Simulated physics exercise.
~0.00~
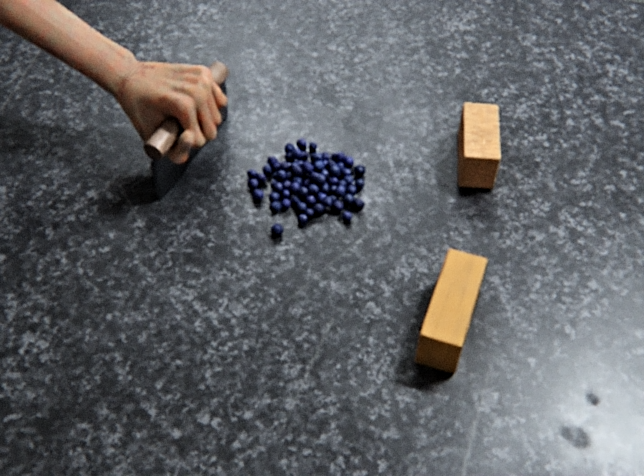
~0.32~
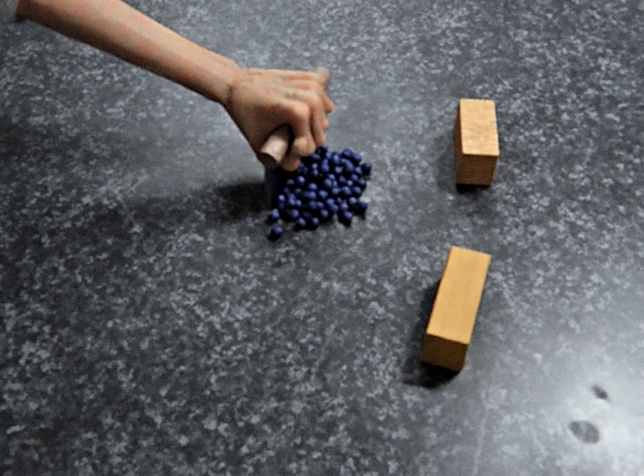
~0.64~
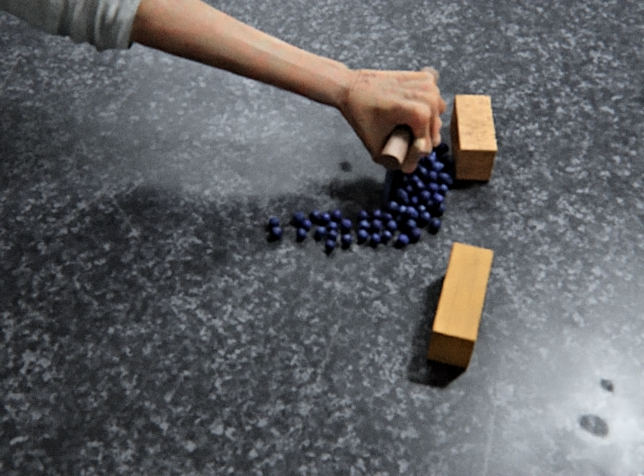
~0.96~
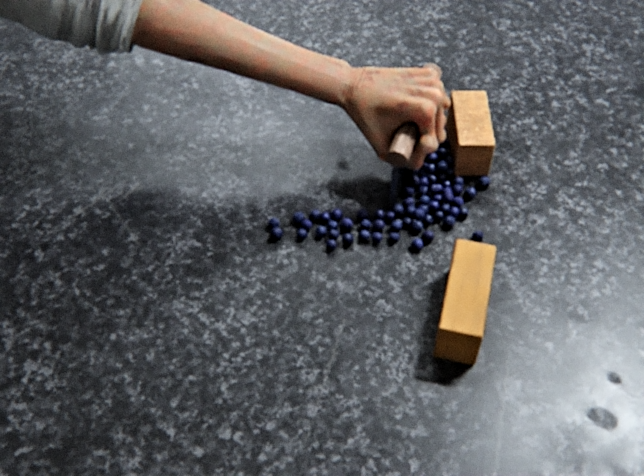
At first, a hand grips a scraper to the left of a loose cluster of dark blue berries on a speckled grey surface, with two wooden blocks standing apart on the right. The hand moves right and brings the blade against the berries. It keeps pushing them toward the blocks, while many are left behind in a trailing band. The berries bunch up ahead of the blade beside the far block. The scraper then edges slightly farther, and only a few berries reach the gap, while nearly all remain in front of the blocks.
